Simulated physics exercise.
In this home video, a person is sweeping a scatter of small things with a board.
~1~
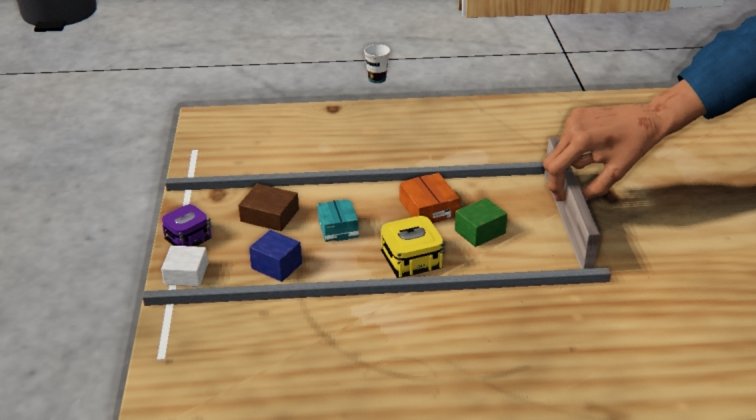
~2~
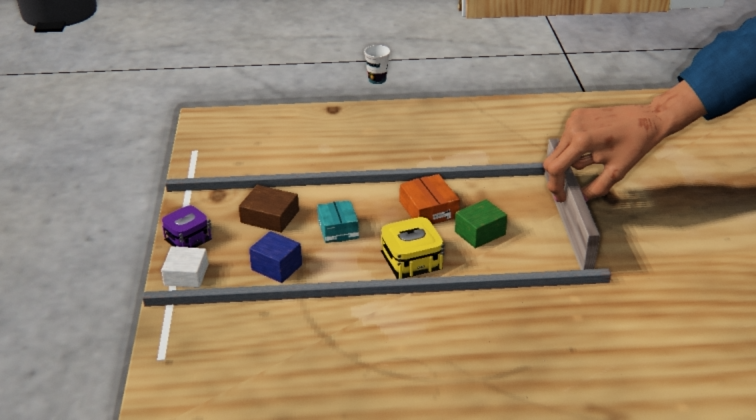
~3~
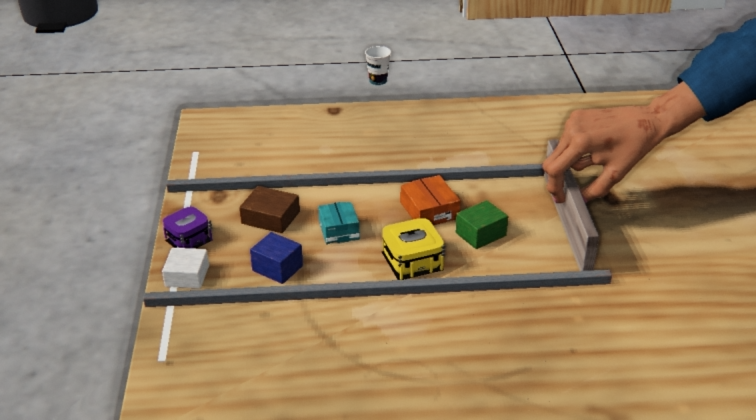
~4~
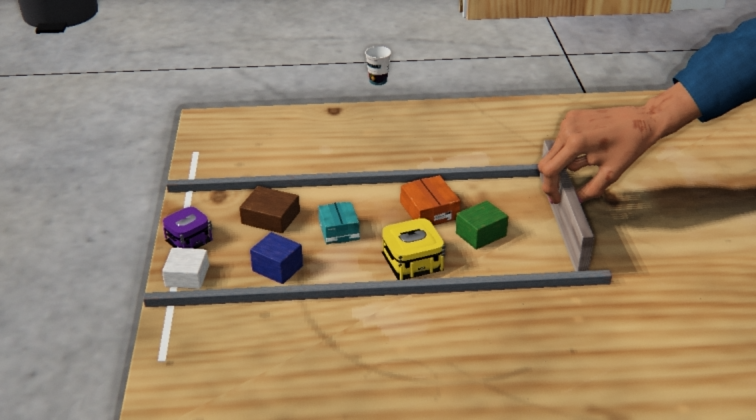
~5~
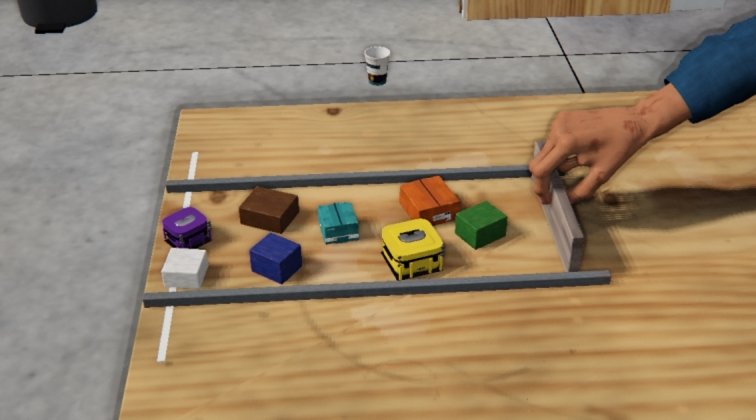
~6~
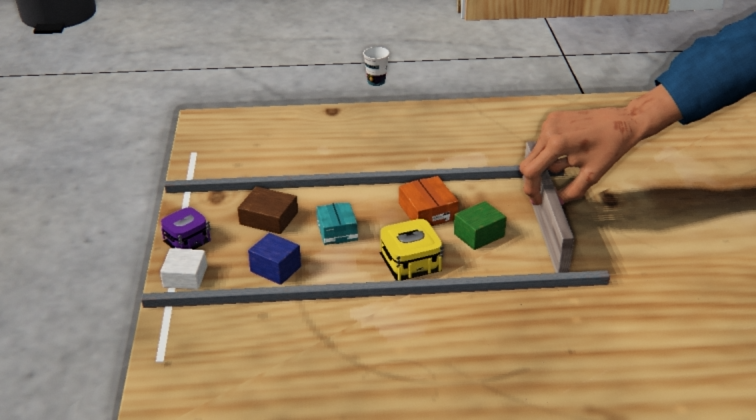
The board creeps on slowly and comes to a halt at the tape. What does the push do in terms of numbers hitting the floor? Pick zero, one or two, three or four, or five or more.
It sends five or more to the floor.
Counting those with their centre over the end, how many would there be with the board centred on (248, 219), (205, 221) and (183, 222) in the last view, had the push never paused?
The numbers are 2, 5 and 6.
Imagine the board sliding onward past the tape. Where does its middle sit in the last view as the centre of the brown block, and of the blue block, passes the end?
Brown block: (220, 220); blue block: (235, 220).
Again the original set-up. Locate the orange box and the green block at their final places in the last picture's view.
Final pixels, roughly: (161, 208) for the first, (158, 233) for the other.
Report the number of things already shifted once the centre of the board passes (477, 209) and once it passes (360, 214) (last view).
The count is 1 at the first point and 6 at the second.
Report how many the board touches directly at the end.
The figure is 2.
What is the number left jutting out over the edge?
The number overhanging is 2.
Soon after, none off yet; purple case at rest near (185, 231); white block at rest near (184, 269); brown block at rest near (268, 210).
Then, none off yet; purple case at rest near (185, 231); white block moved a little near (169, 271); brown block moved about its own width near (224, 205).
At rest, the number that fall off is five or more; fallen, yellow case, turquoise box, blue block, brown block, white block and purple case.
